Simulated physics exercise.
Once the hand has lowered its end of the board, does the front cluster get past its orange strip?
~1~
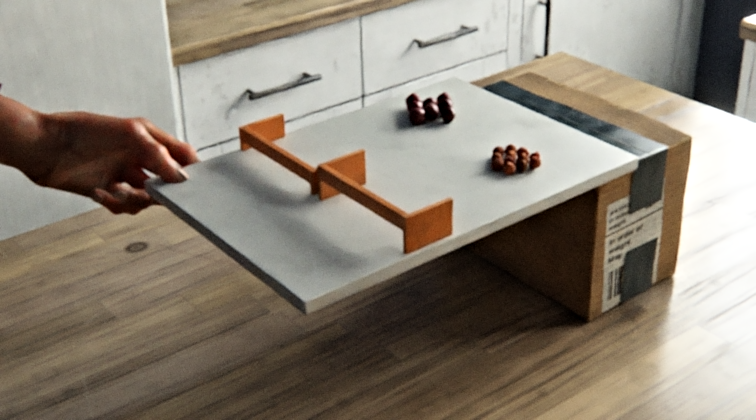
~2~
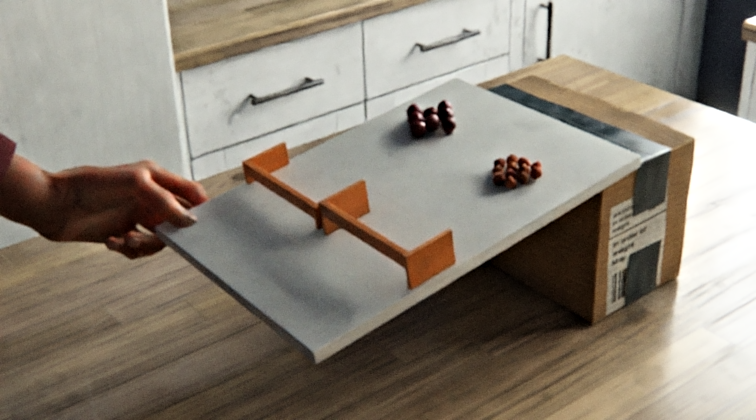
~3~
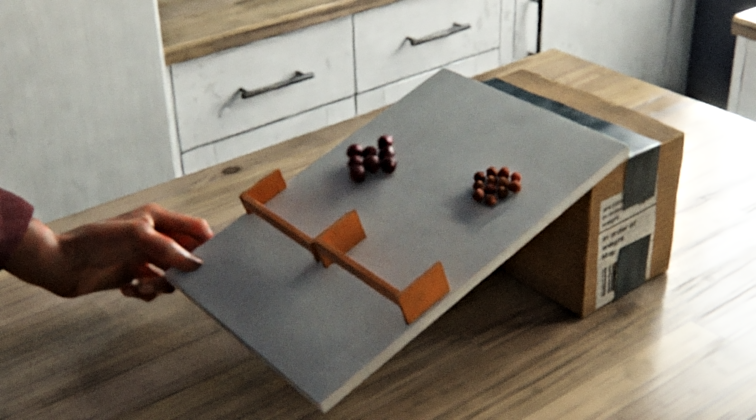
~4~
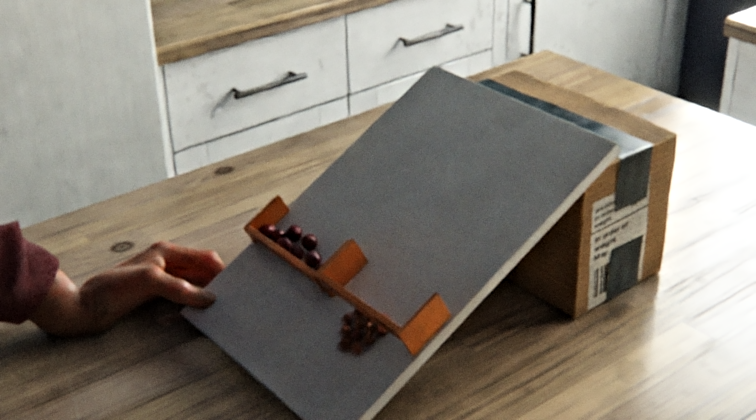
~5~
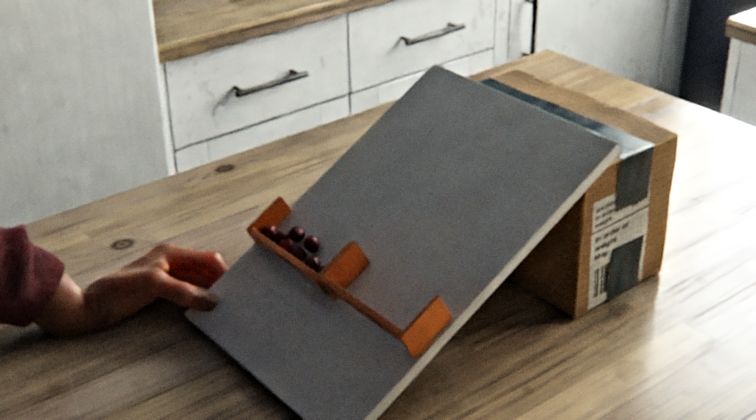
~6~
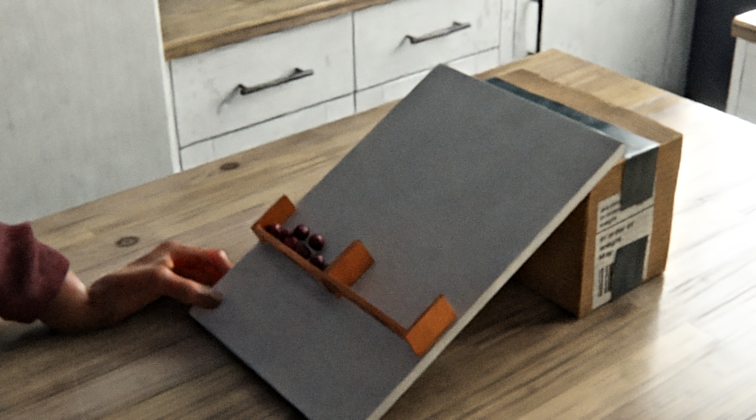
Yes, the front cluster goes on past its strip and out of sight. The back cluster stays gathered behind its own strip.
